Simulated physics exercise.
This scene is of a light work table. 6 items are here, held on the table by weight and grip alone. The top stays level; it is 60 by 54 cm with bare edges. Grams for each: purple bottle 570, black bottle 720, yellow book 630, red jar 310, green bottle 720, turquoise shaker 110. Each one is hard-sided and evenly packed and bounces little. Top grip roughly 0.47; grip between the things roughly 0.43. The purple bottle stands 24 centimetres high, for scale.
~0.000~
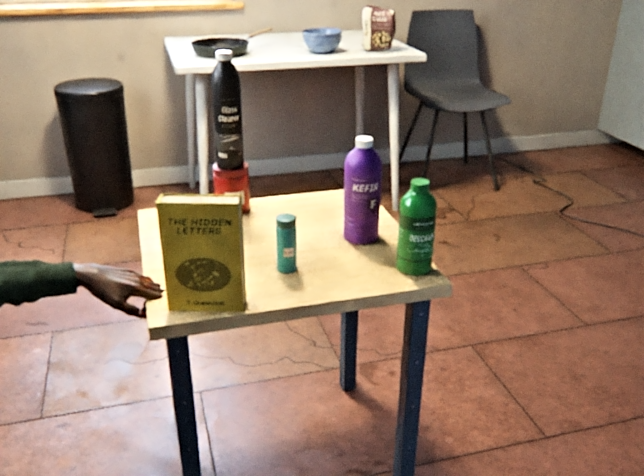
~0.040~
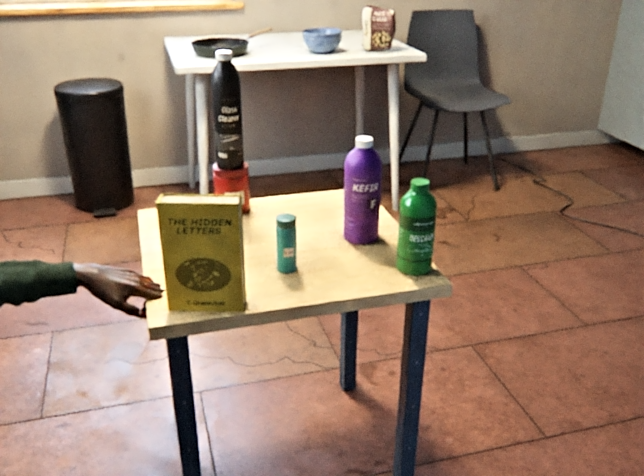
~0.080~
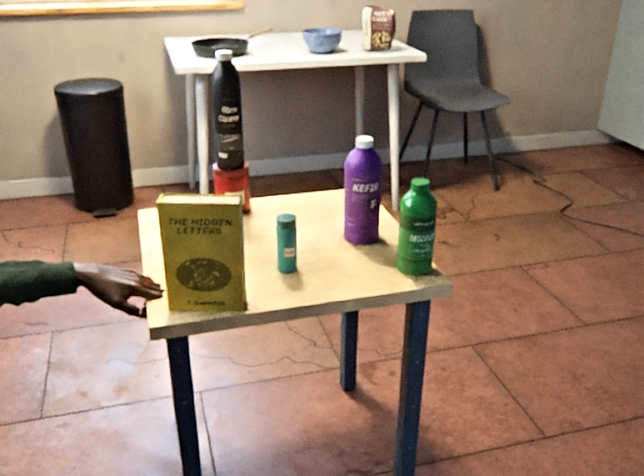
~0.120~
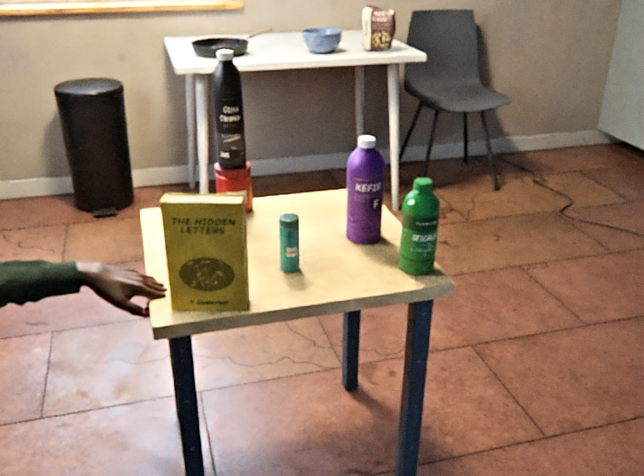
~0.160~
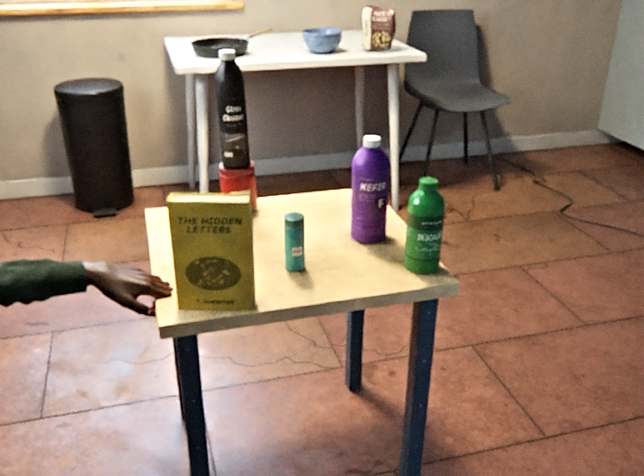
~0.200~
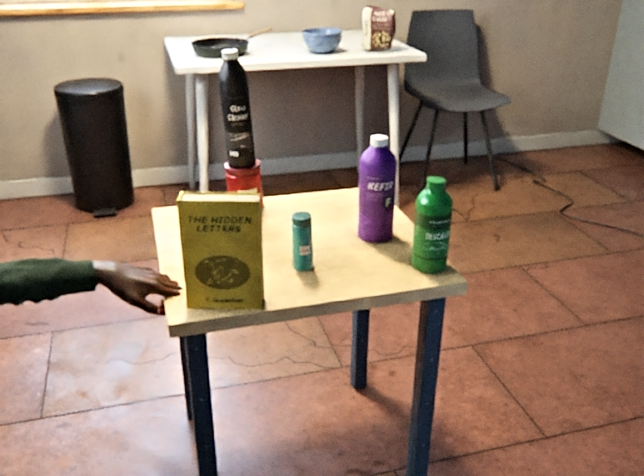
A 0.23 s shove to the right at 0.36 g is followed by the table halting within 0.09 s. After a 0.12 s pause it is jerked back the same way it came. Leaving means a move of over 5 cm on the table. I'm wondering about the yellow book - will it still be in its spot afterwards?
Yes, close enough.
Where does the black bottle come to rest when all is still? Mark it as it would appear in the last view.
It ends up near (343, 189).
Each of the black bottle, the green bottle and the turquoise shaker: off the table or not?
Observed: Black bottle remains in bounds; green bottle exits its support; turquoise shaker remains in bounds.
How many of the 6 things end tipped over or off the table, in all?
The number here is 5.
By 0.50 s, table along by 13 cm; yellow book 3 cm from its spot near (292, 244); turquoise shaker on its side; purple bottle tilted 24°.
By 0.70 s, table along by 6 cm; purple bottle and green bottle now off the table; yellow book 3 cm from its spot near (255, 248); turquoise shaker on its side.
By 0.80 s, yellow book 2 cm from its spot near (218, 252); black bottle tilted 59°; turquoise shaker on its side.
By 1.00 s, black bottle on its side; turquoise shaker on its side; red jar on its side.
When it is over (1.7 s), off the table, purple bottle and green bottle; lying over on the table, black bottle, red jar and turquoise shaker; the last one within 5 cm of the start. In the last view, yellow book near (204, 254).
